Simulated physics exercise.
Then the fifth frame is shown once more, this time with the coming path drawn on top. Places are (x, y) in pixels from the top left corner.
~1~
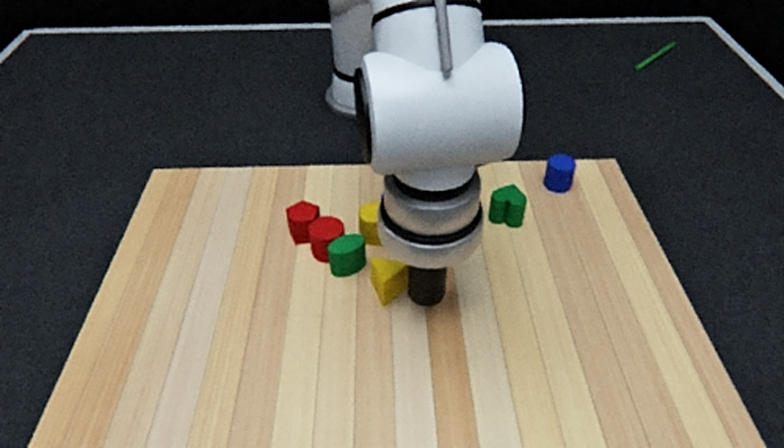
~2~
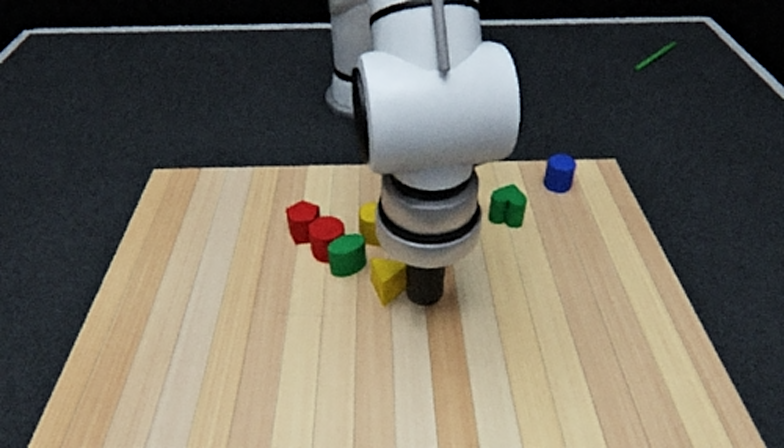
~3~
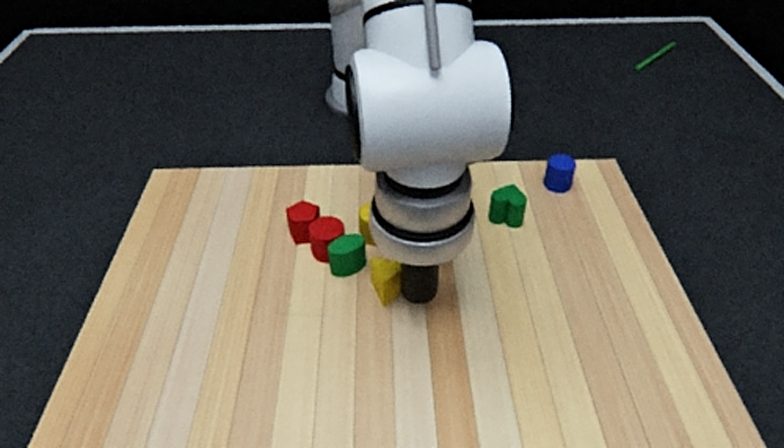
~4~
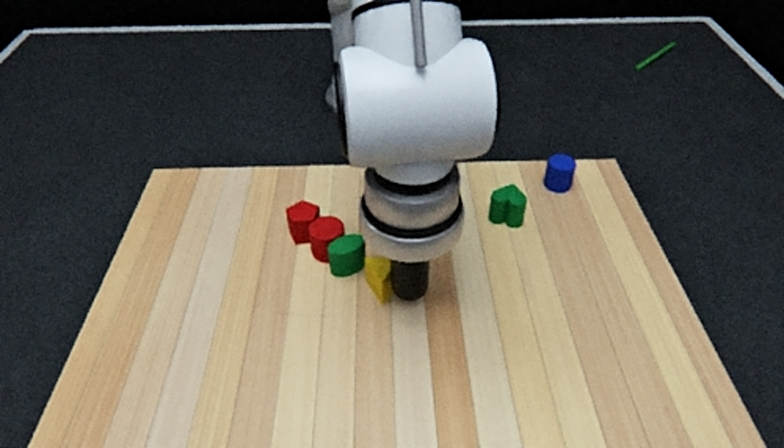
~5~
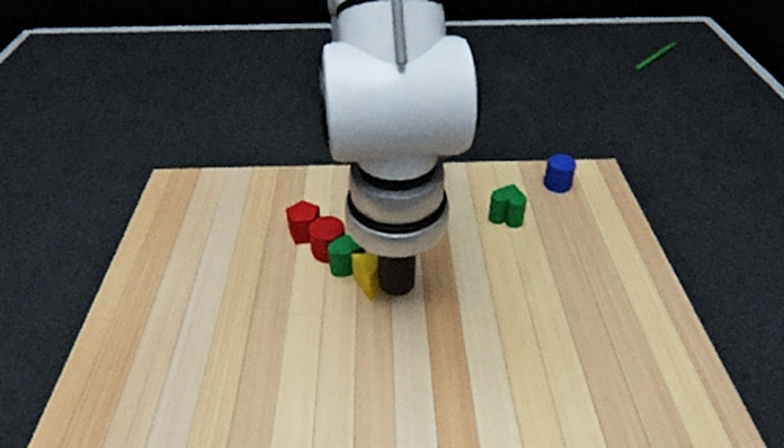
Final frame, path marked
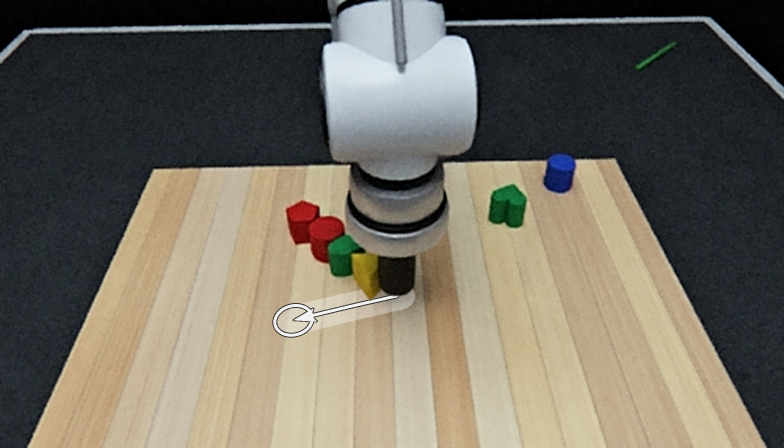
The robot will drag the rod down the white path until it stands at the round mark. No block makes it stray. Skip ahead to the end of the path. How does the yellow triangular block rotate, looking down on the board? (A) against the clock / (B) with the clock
My answer is option B.
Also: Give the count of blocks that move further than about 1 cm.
1.
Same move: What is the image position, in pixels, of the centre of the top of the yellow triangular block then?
It should be at (330, 264) by then.
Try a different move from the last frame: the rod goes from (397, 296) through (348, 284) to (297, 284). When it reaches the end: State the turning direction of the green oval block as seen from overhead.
It makes a clockwise turn.
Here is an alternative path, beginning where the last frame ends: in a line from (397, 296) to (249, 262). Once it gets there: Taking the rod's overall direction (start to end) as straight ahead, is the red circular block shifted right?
Short answer: Yes.
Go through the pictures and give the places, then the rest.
The first picture shows lower end of the rod at (426, 294), tops of blocks, green oval block at (346, 243), yellow triangular block at (387, 267).
The second picture shows rod at (425, 293), blocks as before.
The third picture shows rod at (419, 291), blocks as before.
The fourth picture shows rod at (410, 288), yellow triangular block at (383, 265).
The fifth picture shows rod at (397, 284), green oval block at (346, 243), yellow triangular block at (371, 261).
The drawn path runs from (397, 296) to (294, 320).
On the path given first. One third of the way, rod at (362, 291); yellow triangular block at (342, 263), turned 15° clockwise.
Two thirds of the way, rod at (327, 300); yellow triangular block at (330, 264), turned 40° clockwise.
At the end, rod at (291, 308); green oval block not moved; yellow triangular block at (330, 264), turned 40° clockwise.
